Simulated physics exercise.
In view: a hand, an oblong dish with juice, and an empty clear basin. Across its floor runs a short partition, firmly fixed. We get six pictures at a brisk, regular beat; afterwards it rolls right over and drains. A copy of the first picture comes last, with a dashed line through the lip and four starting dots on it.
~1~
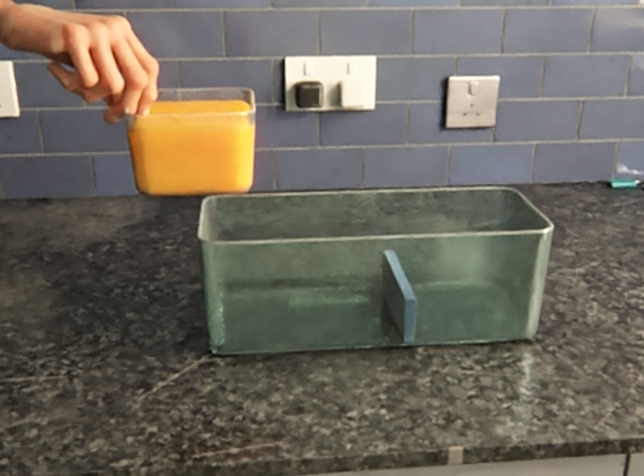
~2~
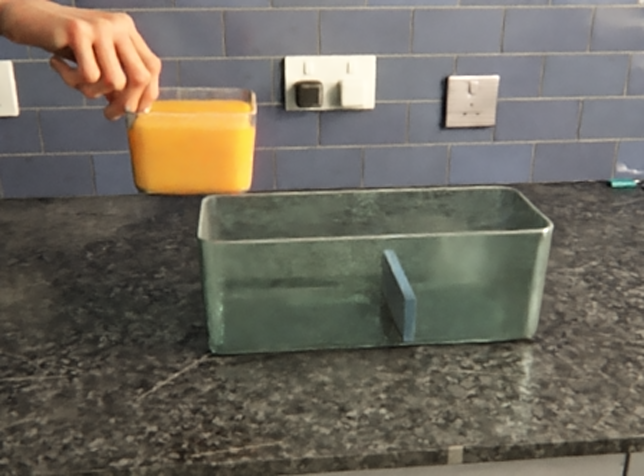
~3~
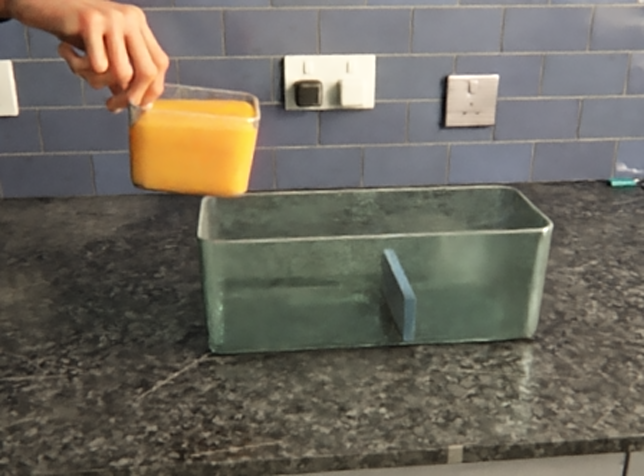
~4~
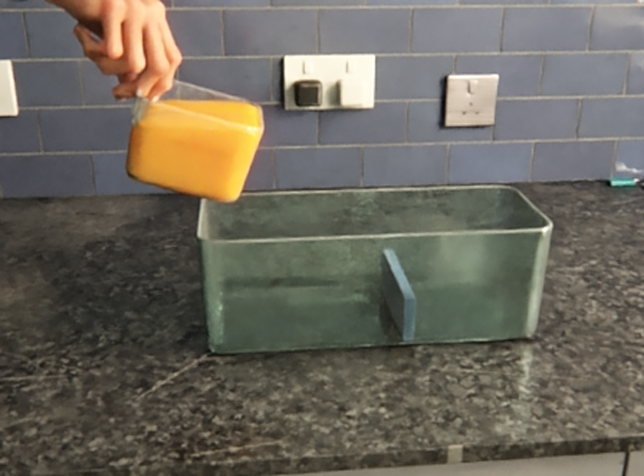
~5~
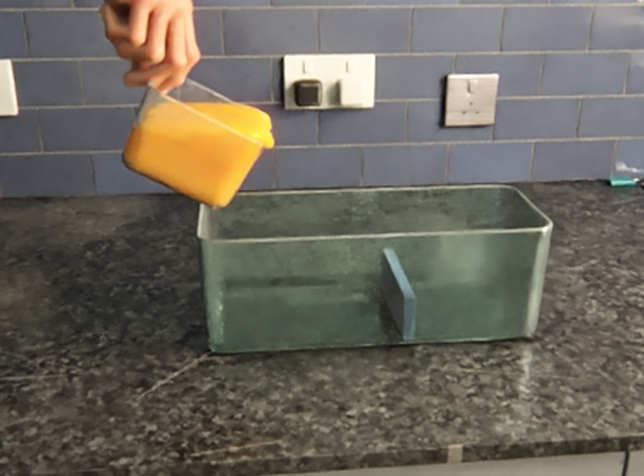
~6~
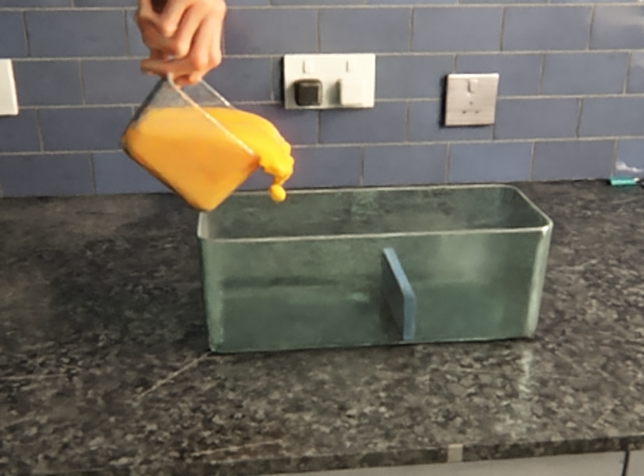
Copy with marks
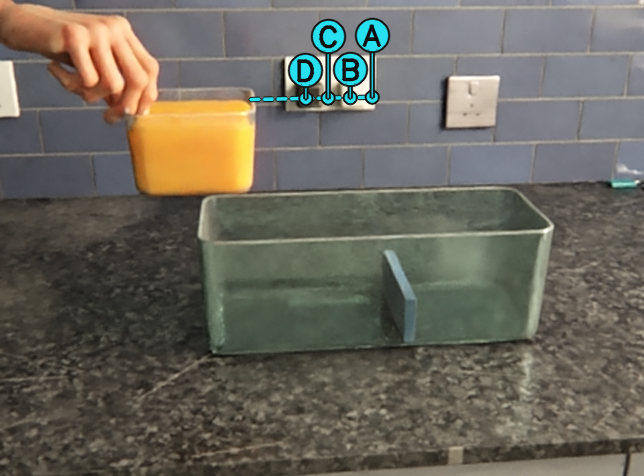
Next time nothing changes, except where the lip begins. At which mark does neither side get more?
Best: B.
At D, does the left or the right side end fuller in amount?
The left one.
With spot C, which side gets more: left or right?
The left one.
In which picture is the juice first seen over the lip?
Picture 5.
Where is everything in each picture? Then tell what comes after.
The first frame shows upright, lip at (250, 99); basin from (208, 350) to (535, 334); top of the wall at (399, 272); nothing has left yet.
The second frame shows upright, lip at (252, 100); nothing has left yet.
The third frame shows tipped about 8°, lip at (255, 106); nothing has left yet.
The fourth frame shows tipped about 17°, lip at (259, 116); nothing has left yet.
The fifth frame shows tipped about 29°, lip at (262, 130); juice is over the lip, down to (267, 133).
The sixth frame shows tipped about 43°, lip at (263, 146); juice is over the lip, down to (277, 184).
On the marked copy, A at (372, 97); B at (350, 97); C at (328, 98); D at (305, 98).
With A, about 29 % ends left of the wall and 70 % right of it.
With B, about 47 % ends left of the wall and 52 % right of it.
With C, about 74 % ends left of the wall and 21 % right of it; 5 % is lost outside.
With D, about 92 % ends left of the wall and 6 % right of it.
